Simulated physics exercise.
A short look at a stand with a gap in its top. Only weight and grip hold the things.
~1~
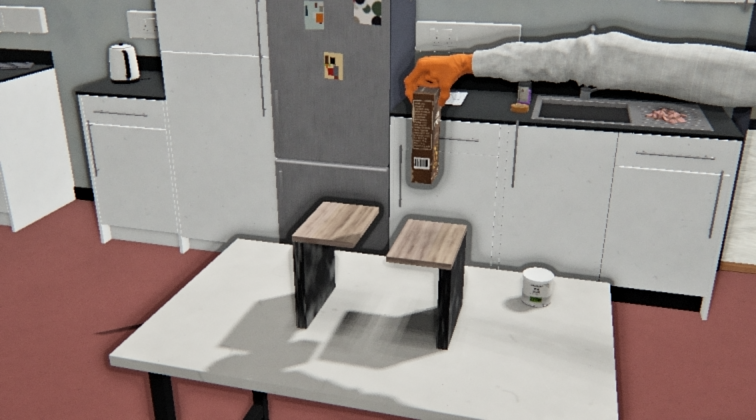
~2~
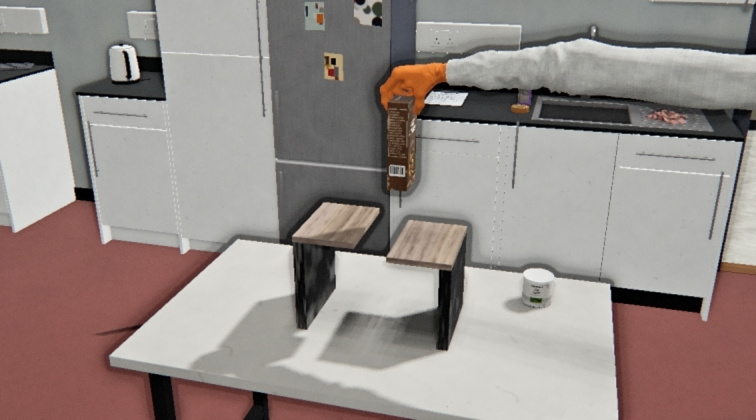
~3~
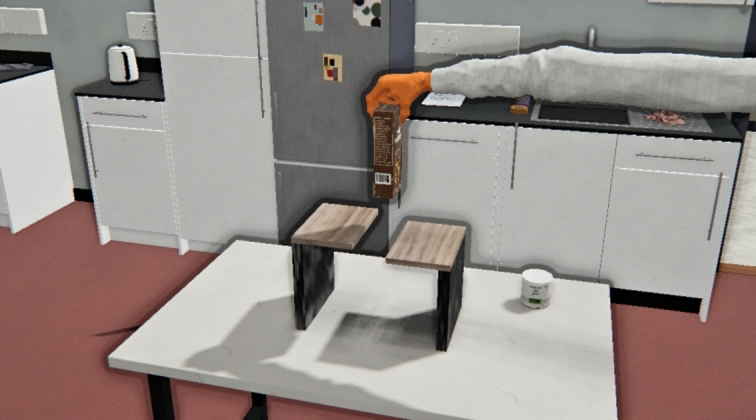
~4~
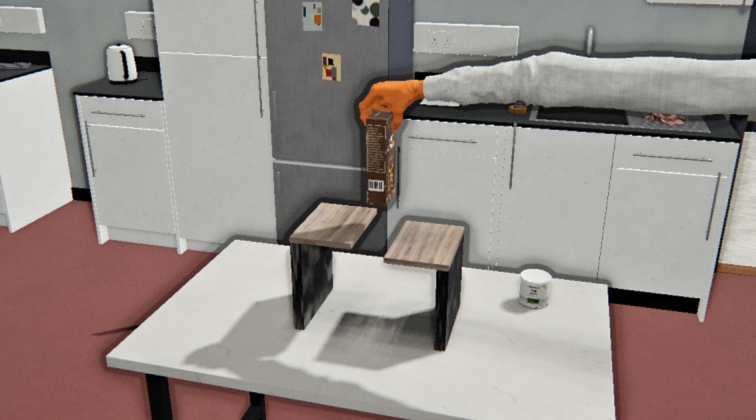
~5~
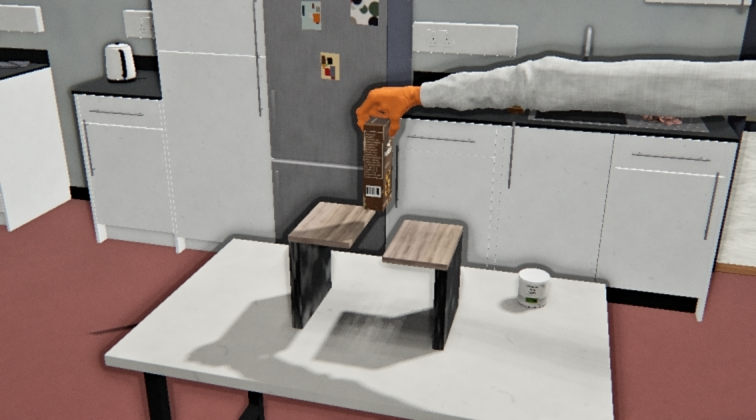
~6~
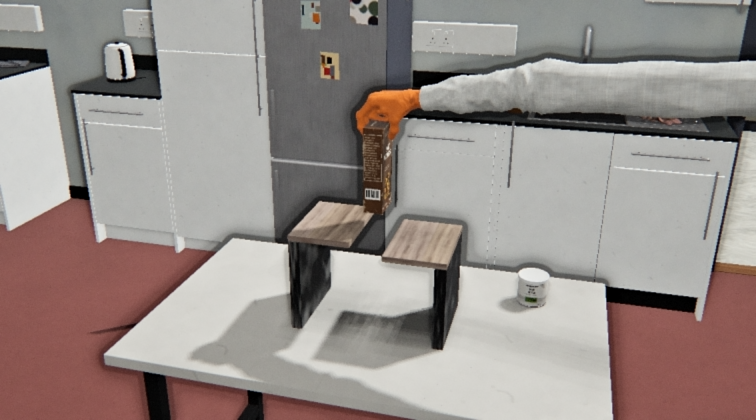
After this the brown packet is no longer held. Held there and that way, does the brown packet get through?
Outcome: The packet reaches the table.
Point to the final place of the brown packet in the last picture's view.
At about (377, 280).
Then, 0.32 s after the last picture, brown packet slid well along near (377, 253).
Then, 0.66 s after the last picture, brown packet slid well along near (377, 280).
At rest, moved from the start, brown packet; white tin in place. Seen from the same camera at the end, brown packet near (377, 280). The packet drops through.
